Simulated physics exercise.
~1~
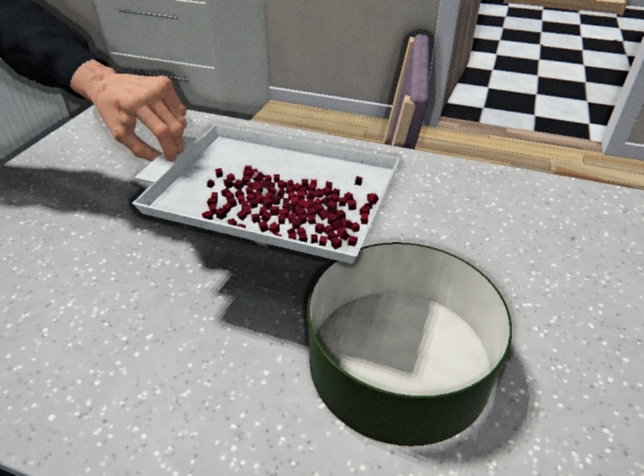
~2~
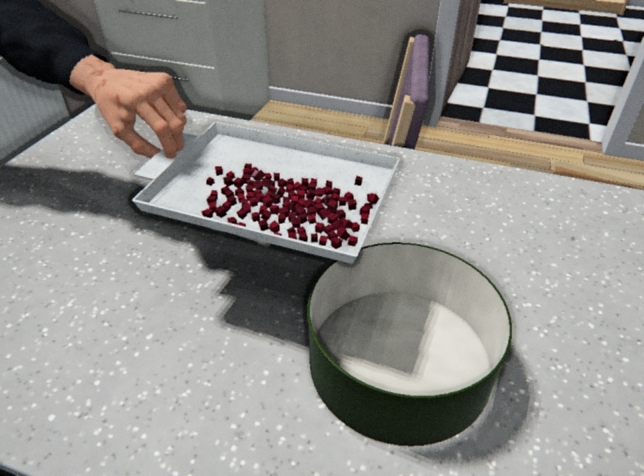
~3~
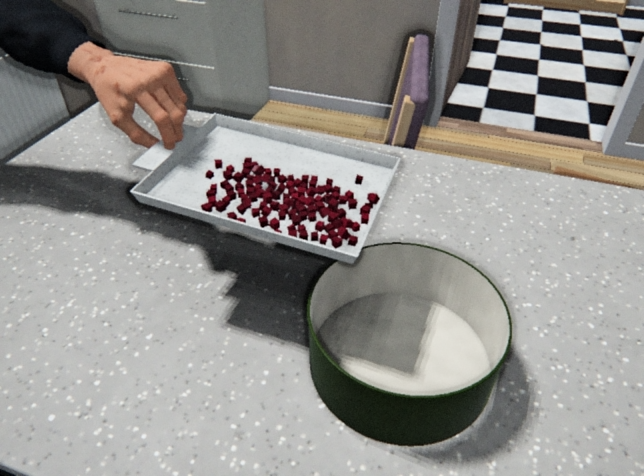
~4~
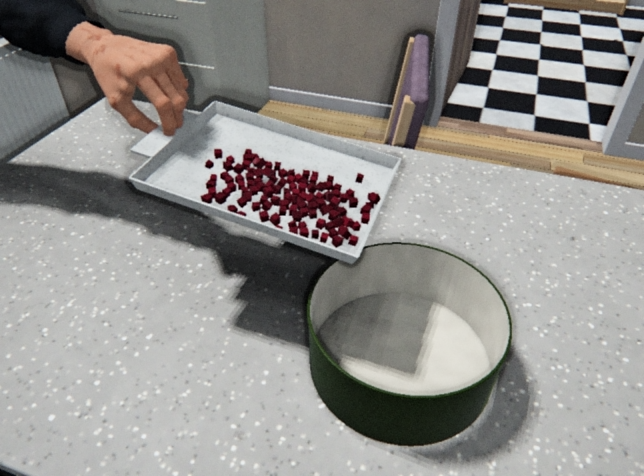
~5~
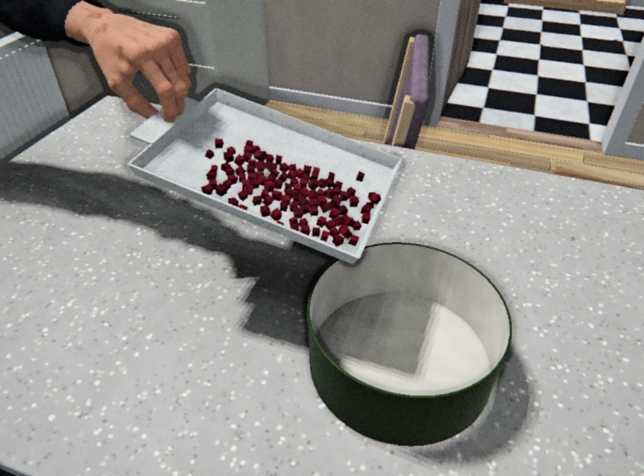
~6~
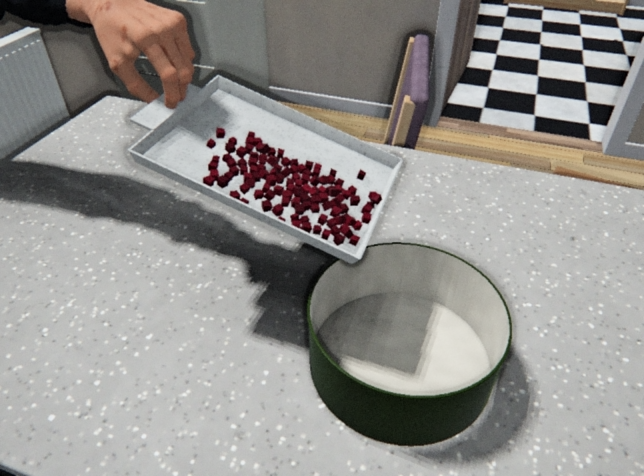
A pale tray of small dark red beetroot cubes sat level beside a green pot, then a hand gradually raised its left end, slanting it down toward the pot while the cubes barely moved.
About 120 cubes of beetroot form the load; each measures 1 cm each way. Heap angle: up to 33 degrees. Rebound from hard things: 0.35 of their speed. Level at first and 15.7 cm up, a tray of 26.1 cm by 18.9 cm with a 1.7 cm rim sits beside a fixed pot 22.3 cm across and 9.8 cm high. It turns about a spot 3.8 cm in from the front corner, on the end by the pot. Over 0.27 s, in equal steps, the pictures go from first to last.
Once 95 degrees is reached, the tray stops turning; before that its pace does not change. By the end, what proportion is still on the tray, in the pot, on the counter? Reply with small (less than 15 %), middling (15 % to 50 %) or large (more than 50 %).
Tray - small, pot - large, counter - middling.
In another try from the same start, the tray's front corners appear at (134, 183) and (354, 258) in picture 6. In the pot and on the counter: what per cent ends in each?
Pot 85 % / counter 15 %.
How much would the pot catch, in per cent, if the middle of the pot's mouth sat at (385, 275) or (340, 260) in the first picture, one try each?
Estimates: 95 % and 80 %, in that order.
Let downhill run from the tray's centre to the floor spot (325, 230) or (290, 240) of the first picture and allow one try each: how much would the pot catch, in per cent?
Roughly 100 per cent on the first try and 80 per cent on the second.
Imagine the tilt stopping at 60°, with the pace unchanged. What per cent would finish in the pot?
In that case some 15 per cent.
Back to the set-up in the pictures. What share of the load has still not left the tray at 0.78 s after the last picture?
Some 80 per cent of the load.
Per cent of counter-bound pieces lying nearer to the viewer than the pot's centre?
Roughly 0 per cent.
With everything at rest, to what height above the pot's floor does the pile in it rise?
It gets to about 1.5 cm.
Then, 0.47 s after the last picture, tilt 54 degrees; the tray holds 100 %, the pot 0 %.
Then, 0.78 s after the last picture, tilt 79 degrees; the tray holds 80 %, the pot 10 %.
Then, 1.19 s after the last picture, tilt 95 degrees; the tray holds 10 %, the pot 60 %.
In the end, tray 0 %, pot 75 %, counter 25 %.
